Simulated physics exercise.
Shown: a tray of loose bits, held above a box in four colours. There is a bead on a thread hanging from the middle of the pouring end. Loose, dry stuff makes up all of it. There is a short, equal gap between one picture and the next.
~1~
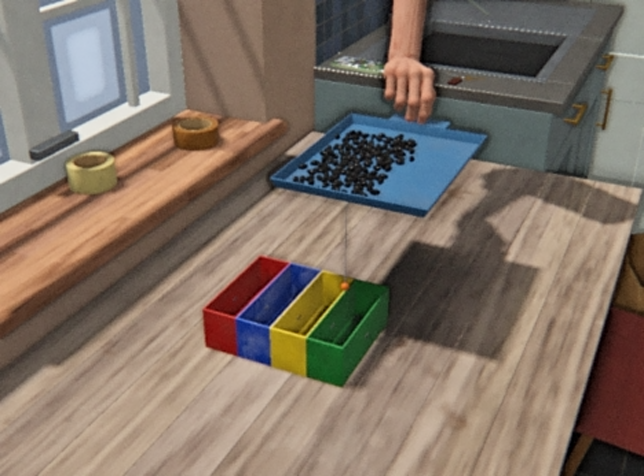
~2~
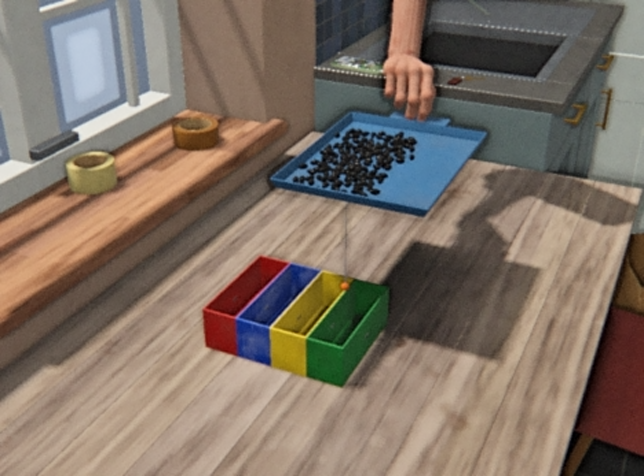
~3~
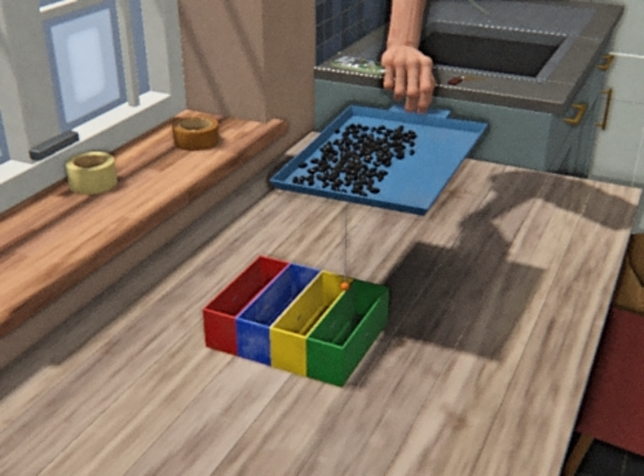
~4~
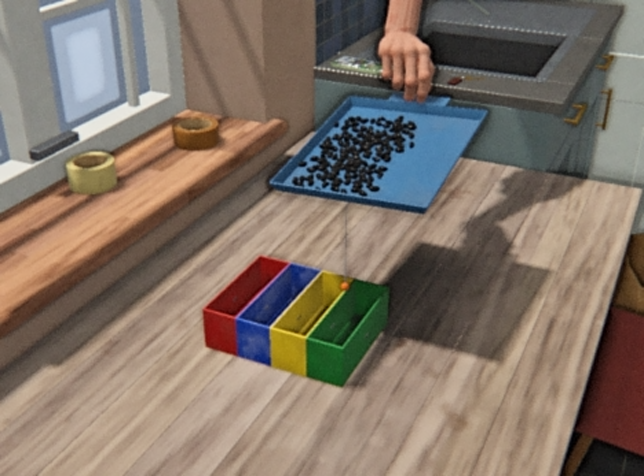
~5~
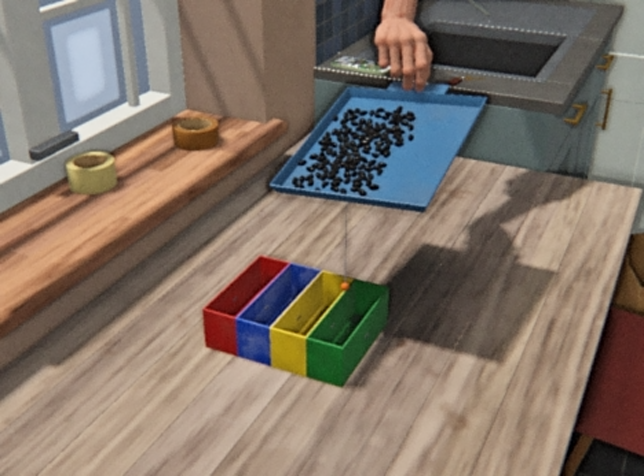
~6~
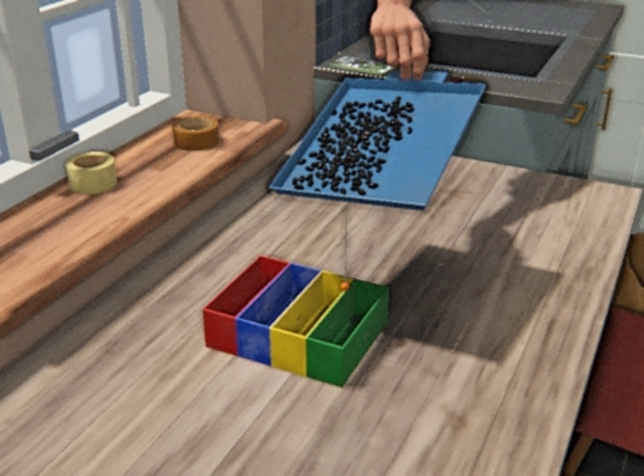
A hand gradually tilting a blue tray of black beans toward its near left corner above a red, blue, yellow and green box.
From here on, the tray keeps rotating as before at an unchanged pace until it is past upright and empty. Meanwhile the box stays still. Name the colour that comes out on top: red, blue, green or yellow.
Blue comes out on top.
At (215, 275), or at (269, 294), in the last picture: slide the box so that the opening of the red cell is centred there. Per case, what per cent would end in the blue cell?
Around 20 and then 30 per cent.
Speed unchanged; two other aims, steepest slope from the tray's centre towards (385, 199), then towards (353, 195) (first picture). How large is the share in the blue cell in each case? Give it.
Close to 0 percent first and close to 30 percent second.
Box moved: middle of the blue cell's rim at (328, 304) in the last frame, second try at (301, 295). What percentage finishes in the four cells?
The first yields 50 per cent and the second 90 per cent.
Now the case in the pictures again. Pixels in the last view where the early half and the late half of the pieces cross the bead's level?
The early half goes through (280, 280), the late half through (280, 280).
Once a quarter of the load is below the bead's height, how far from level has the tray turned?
Around 85°, give or take.
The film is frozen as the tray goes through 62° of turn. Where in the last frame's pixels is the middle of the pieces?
Roughly (315, 165).
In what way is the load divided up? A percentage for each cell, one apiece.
The red cell ends with 30 per cent, the blue cell with 40 per cent, the yellow cell with 30 per cent and the green cell with 0 per cent.
Shortly afterwards, tray tipped steeply; all but a few on the tray; only a few falling or outside the box.
Next, tray tipped past a quarter turn; only a few on the tray; near a third in the blue cell; near a quarter in the red cell; near a quarter in the yellow cell; a little in the green cell; a little falling or outside the box.
Some moments later, tray tipped past a quarter turn; near half in the blue cell; near a quarter in the red cell; near a quarter in the yellow cell; a little in the green cell; only a few falling or outside the box.
In the end, tray tipped past a quarter turn; near half in the blue cell; near a quarter in the red cell; near a quarter in the yellow cell; a little in the green cell; only a few outside the box.
